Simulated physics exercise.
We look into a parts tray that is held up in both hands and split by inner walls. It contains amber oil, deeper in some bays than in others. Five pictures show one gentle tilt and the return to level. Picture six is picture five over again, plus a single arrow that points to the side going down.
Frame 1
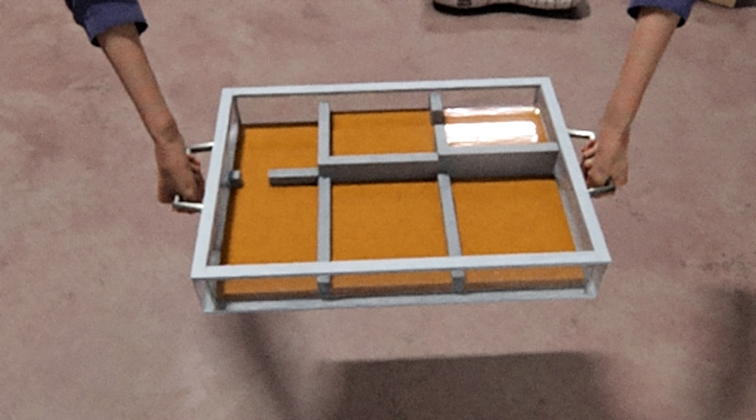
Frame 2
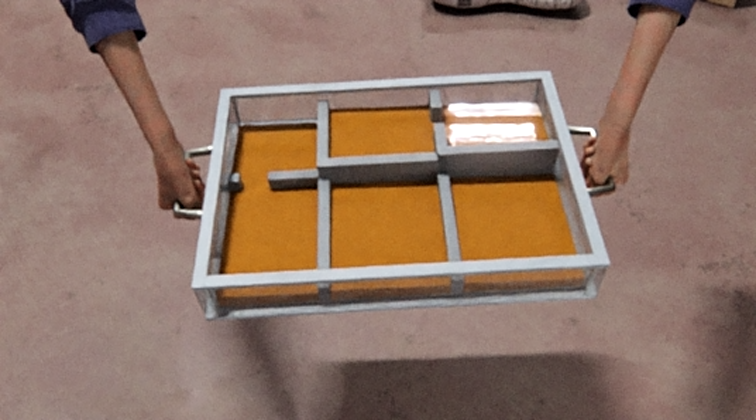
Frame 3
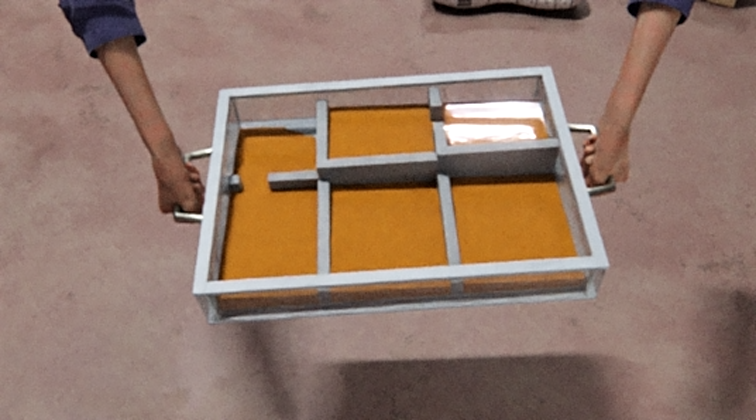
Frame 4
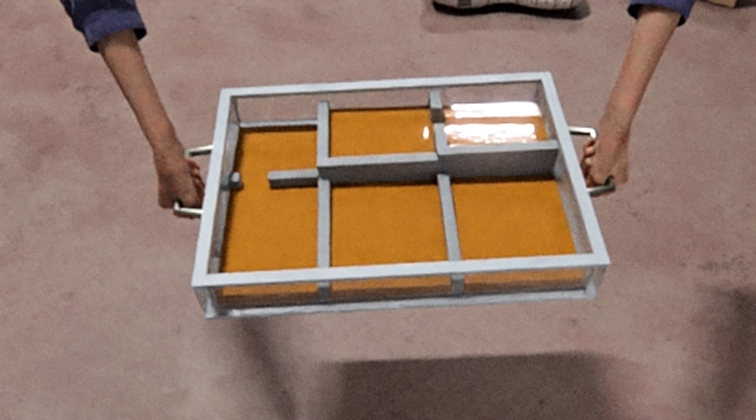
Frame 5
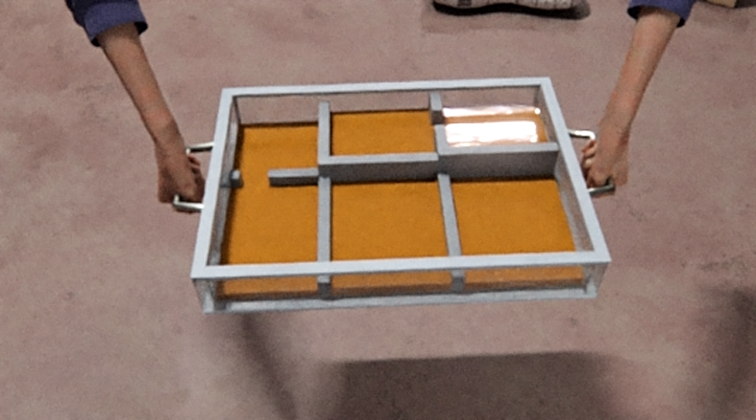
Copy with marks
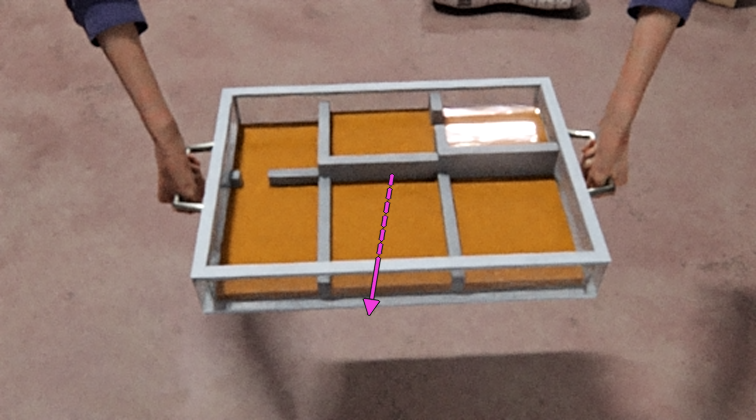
Two hands held a metal-framed tray of amber liquid, split into bays by inner walls, and tipped it slightly toward the front left, then brought it back level as the bright reflections shifted a little.
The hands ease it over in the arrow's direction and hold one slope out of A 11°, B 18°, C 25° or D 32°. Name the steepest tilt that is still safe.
B will do.
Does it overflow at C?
Yes, that goes wrong.
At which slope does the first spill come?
Here it is slope C.
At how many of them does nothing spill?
Two of the four.
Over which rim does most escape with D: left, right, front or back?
The front rim.
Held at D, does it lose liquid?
Yes, that goes wrong.
The arrow ends at (369, 309).
For slope A, nothing spills; the back middle bay holds the most.
For slope B, nothing spills; the front left bay holds the most.
For slope C, about 18 % goes over the rim.
For slope D, about 49 % goes over the rim.
